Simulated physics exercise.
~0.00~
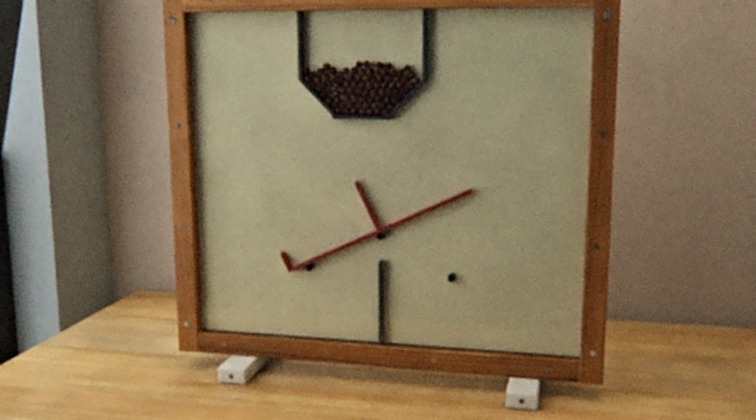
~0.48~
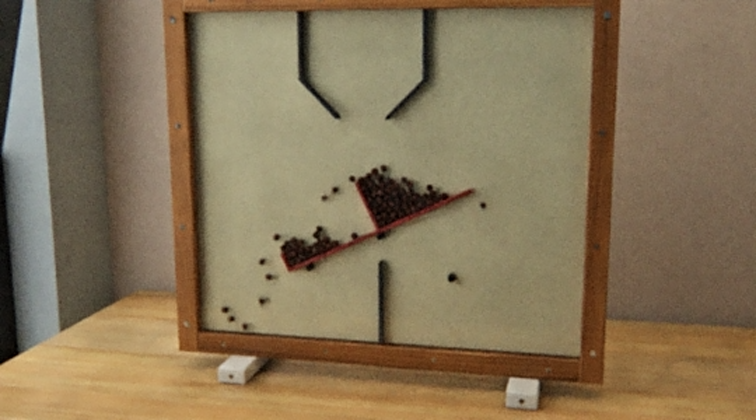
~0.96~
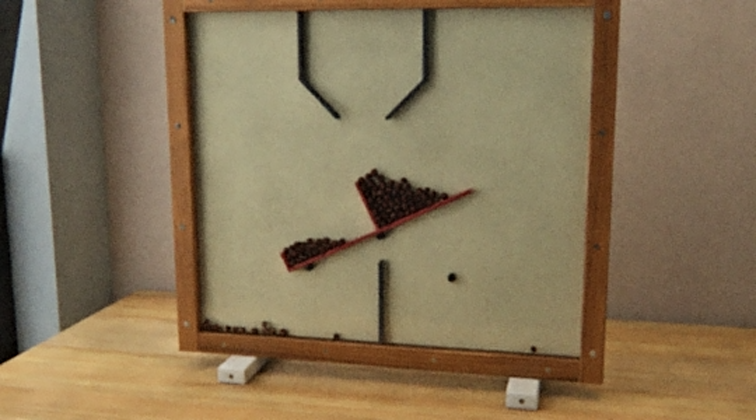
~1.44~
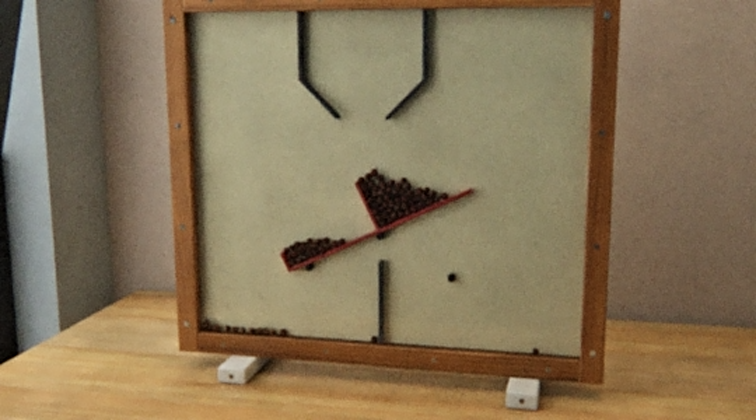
Dark beads dropping from a hopper onto a tilted red tray, some spilling into the left bin, most resting on the tray.
